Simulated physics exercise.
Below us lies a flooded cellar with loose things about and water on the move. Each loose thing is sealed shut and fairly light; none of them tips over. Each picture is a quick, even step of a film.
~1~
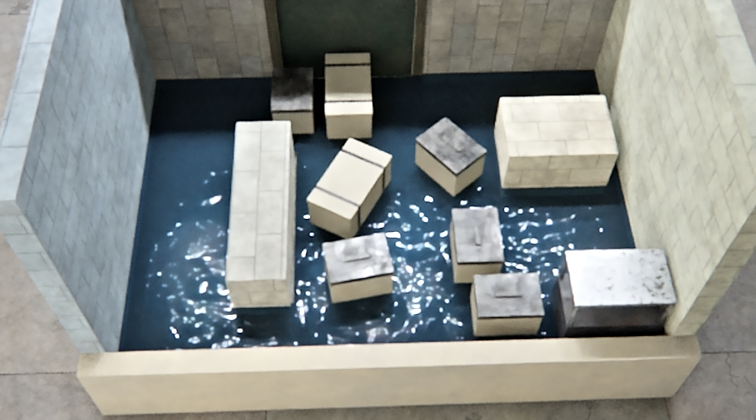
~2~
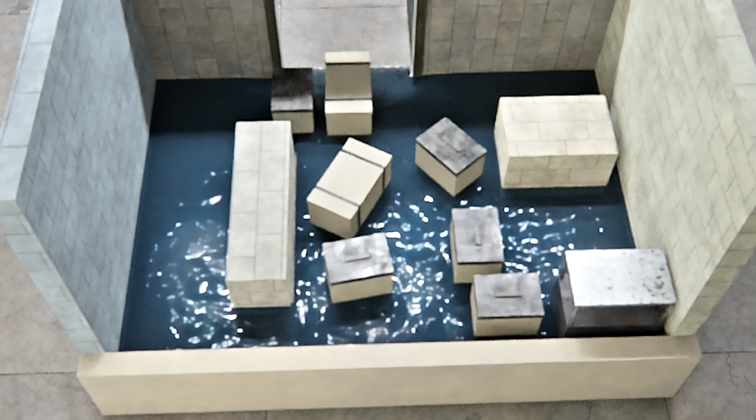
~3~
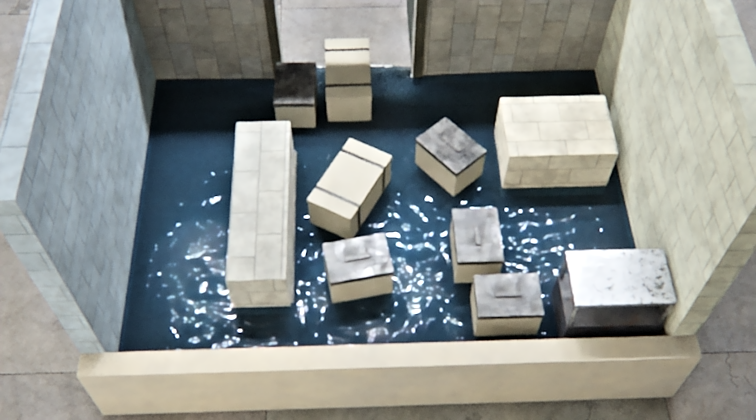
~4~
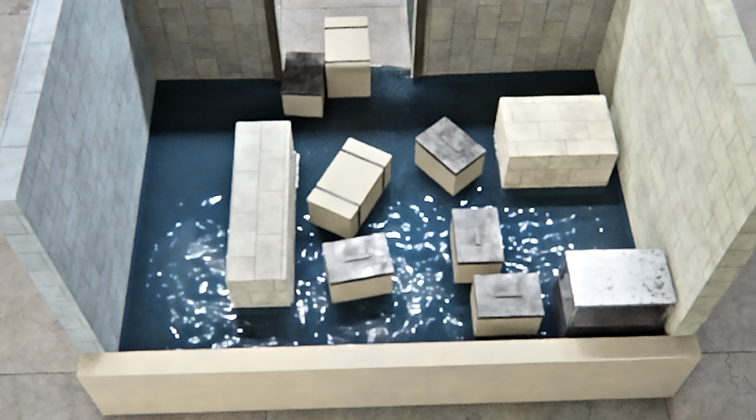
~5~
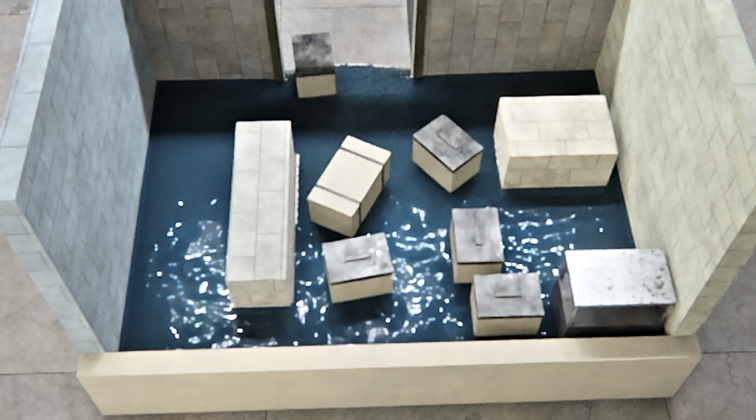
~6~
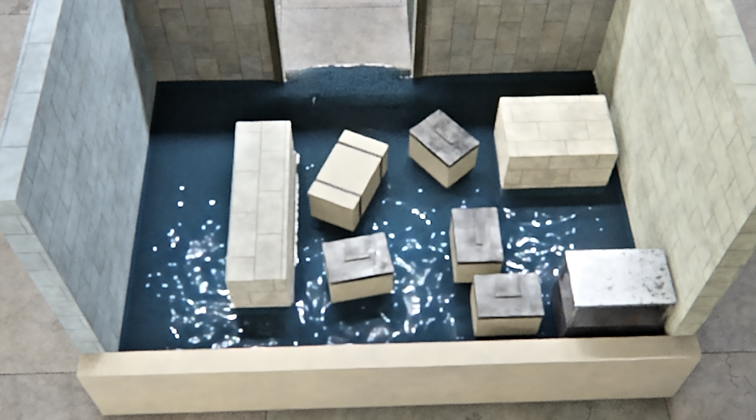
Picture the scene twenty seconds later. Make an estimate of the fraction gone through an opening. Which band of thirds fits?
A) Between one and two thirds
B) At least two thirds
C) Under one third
B.
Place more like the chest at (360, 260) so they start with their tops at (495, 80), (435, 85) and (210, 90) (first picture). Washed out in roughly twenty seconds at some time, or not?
Escapes; escapes; escapes.
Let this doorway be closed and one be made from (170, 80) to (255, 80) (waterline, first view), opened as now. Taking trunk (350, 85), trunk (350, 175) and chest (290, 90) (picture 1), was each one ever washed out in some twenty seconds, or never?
Going through them in turn: Escaped; escaped; escaped.
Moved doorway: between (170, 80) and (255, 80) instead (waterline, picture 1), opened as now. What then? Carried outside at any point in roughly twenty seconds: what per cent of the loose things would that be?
40 in a hundred or thereabouts.
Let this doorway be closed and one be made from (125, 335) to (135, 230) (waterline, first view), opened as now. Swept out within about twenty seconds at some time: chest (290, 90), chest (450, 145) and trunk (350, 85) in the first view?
The three give escape, no escape and escape, in that order.
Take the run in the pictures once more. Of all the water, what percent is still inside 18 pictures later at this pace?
Roughly 64 percent.
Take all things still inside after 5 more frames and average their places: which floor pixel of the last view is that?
On the floor of the last picture, roughly (409, 217).
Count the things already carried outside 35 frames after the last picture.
6.
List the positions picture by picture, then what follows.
A chest at (451, 145) floats; a trunk at (350, 177) floats; 0 of 7 have shifted, in the first frame.
A chest at (451, 145), afloat; a trunk at (350, 177) floats; 0 of 7 have shifted, in the second frame.
A chest at (451, 145), afloat; a trunk at (350, 177) floats; 2 of 7 have shifted, in the third frame.
A chest at (451, 144), afloat; a trunk at (350, 177) floats; 2 of 7 have shifted, in the fourth frame.
A chest at (448, 142), afloat, close to its start; a trunk at (350, 175) floats, close to its start; 3 of 7 have shifted, in the fifth frame.
A chest at (444, 137), afloat, close to its start; a trunk at (349, 169), afloat, close to its start; 4 of 7 have shifted, in the sixth frame.
A moment on, 2 of 7 are out; 5 afloat.
Next, 4 of 7 are out; 3 afloat.
Later, 6 of 7 are out; 1 afloat.
In the end, 6 of 7 are out; 1 afloat.
